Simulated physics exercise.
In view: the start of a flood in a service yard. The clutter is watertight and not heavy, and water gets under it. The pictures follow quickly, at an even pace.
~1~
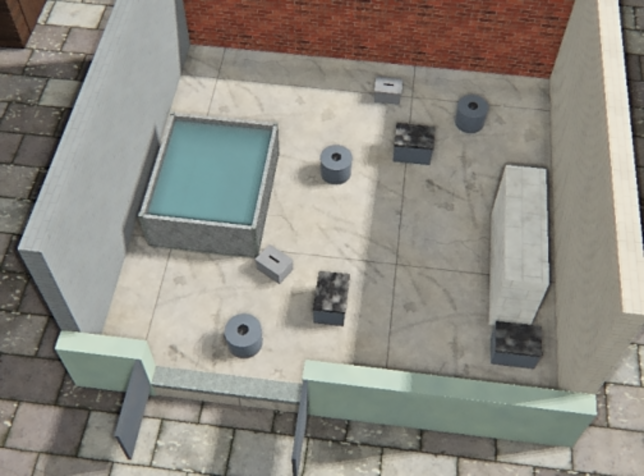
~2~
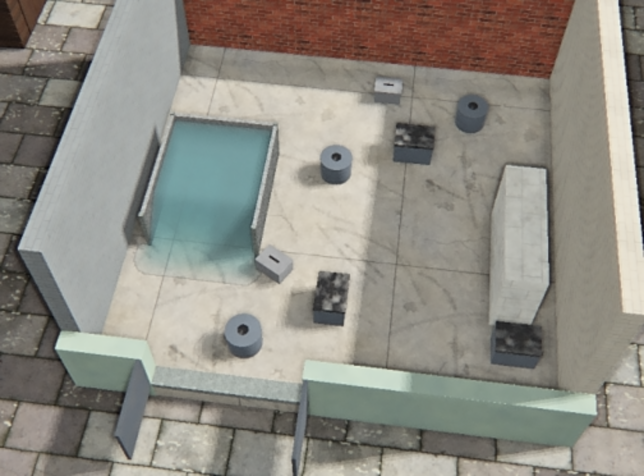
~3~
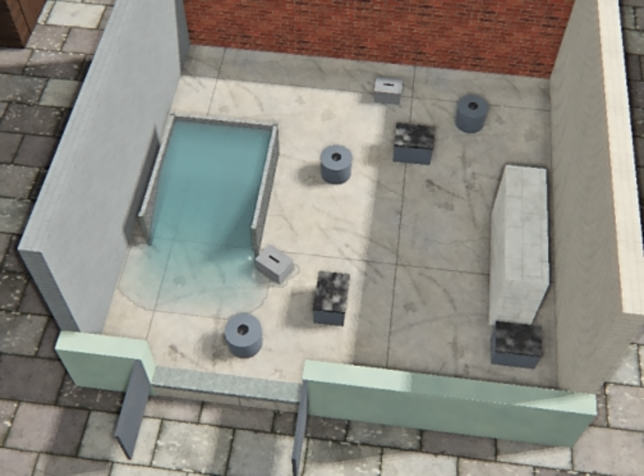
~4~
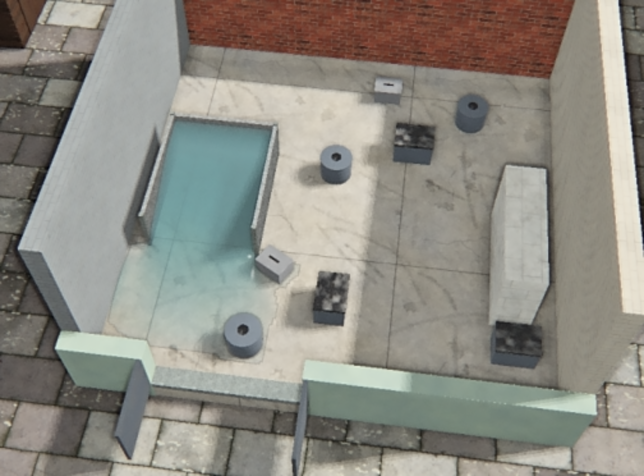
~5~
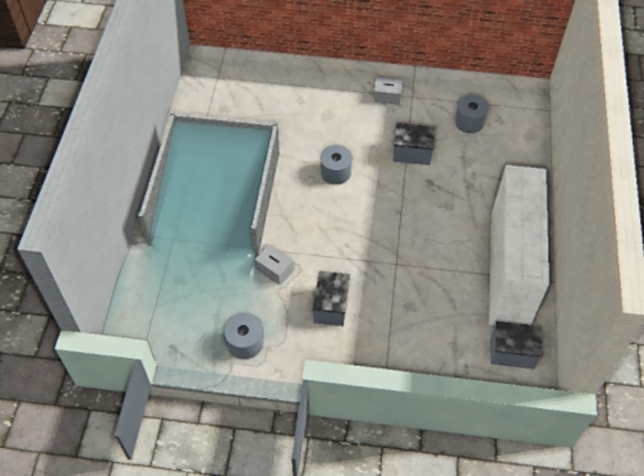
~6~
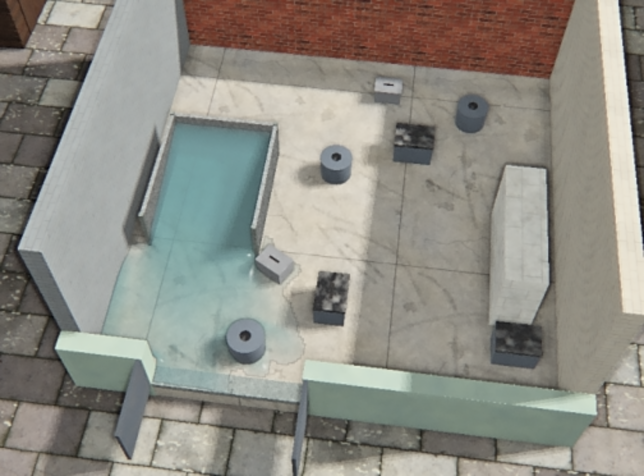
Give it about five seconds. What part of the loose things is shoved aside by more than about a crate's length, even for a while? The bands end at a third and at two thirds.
Share: Less than a third.
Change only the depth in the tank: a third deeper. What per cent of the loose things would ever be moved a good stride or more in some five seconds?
Some 10 per cent.
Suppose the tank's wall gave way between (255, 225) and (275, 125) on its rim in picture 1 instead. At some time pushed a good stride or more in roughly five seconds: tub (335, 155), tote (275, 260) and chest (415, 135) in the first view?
As listed: Pushed that far, never so far, moved that far.
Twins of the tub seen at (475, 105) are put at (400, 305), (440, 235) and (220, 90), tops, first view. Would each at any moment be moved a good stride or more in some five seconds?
As listed: No, not that far, less than that.
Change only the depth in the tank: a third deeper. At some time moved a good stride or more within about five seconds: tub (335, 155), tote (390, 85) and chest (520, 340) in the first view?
In that order: No, short of that, less than that.
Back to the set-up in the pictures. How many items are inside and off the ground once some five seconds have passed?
It comes to 0.
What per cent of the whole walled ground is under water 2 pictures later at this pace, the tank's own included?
About 25 per cent.
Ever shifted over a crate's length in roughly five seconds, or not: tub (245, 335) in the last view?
Answer: Yes.
A moment on, 0 of 8 are well off their spots; 0 afloat.
Next, 1 of 8 are well off their spots; 0 afloat.
Later, 1 of 8 are well off their spots; 0 afloat.
In the end, 1 of 8 are well off their spots, and 1 have been at some point; 0 afloat.
